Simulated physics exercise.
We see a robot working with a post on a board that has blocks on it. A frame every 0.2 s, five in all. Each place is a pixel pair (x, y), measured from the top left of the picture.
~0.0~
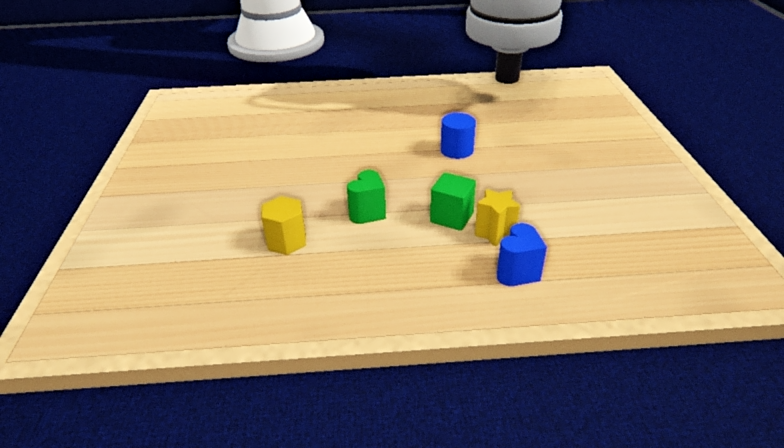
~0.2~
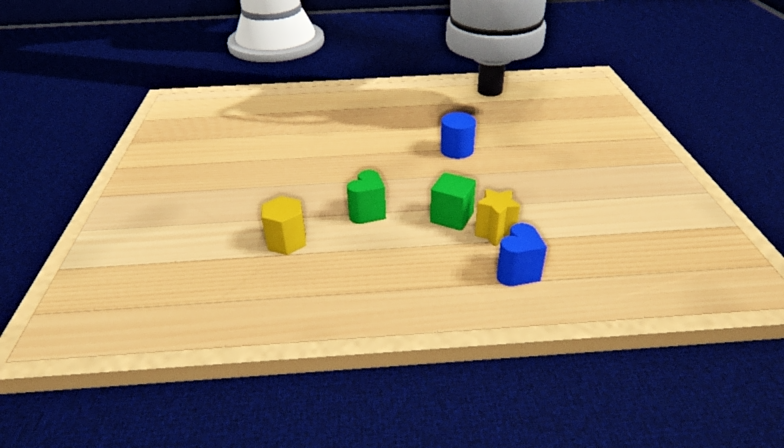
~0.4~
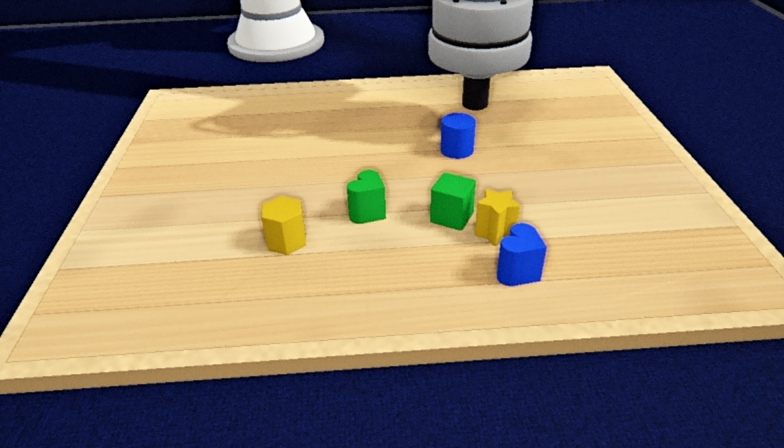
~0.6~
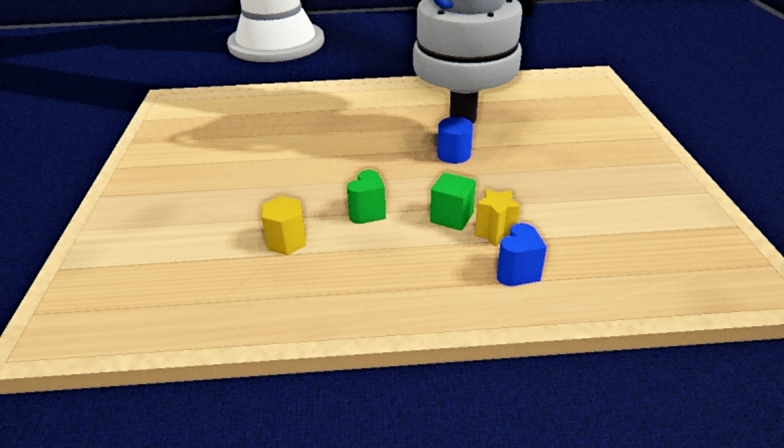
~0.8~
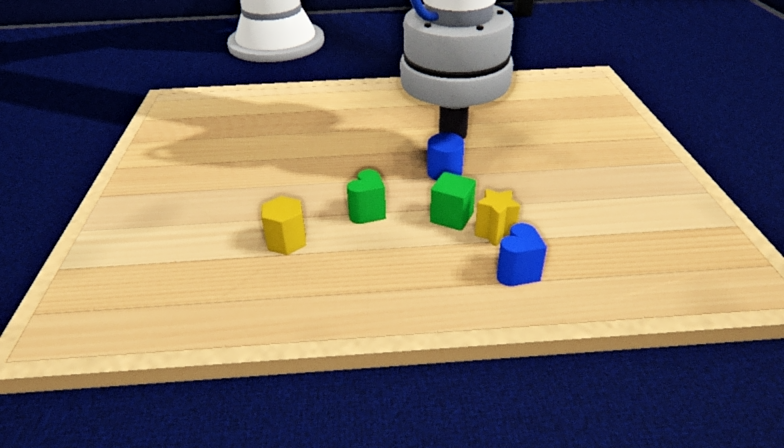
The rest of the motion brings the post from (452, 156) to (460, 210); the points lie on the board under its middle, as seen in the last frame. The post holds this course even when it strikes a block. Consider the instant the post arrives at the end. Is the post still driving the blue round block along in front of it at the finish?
In short: No.
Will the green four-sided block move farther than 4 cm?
No, that is not what happens.
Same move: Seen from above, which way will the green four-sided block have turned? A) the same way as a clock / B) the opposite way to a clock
B - the opposite way to a clock.
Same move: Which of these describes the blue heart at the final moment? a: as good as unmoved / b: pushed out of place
a (as good as unmoved)
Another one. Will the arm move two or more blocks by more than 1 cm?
I believe so.
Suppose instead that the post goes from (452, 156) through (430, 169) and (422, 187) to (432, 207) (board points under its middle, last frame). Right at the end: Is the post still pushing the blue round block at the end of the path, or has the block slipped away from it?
Held in front.
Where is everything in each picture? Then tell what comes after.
Post's lower end at (507, 79); blue round block at (459, 120); green four-sided block at (454, 184); yellow star at (499, 199); blue heart at (523, 238), in the first picture.
Post at (490, 92); blocks still, in the second picture.
Post at (475, 105); blocks still, in the third picture.
Post at (463, 119); blue round block at (456, 125), in the fourth picture.
Post at (453, 135); blue round block at (446, 141); green four-sided block at (454, 184); yellow star at (499, 199); blue heart at (523, 238), in the fifth picture.
What follows on the original path. One third of the way, post at (456, 152); blue round block at (441, 158).
Two thirds of the way, post at (458, 169); blue round block at (431, 171); green four-sided block at (447, 190), turned 40° anticlockwise.
At the end, post at (462, 187); blue round block at (426, 176); green four-sided block at (445, 196), turned 65° anticlockwise; yellow star still; blue heart still.
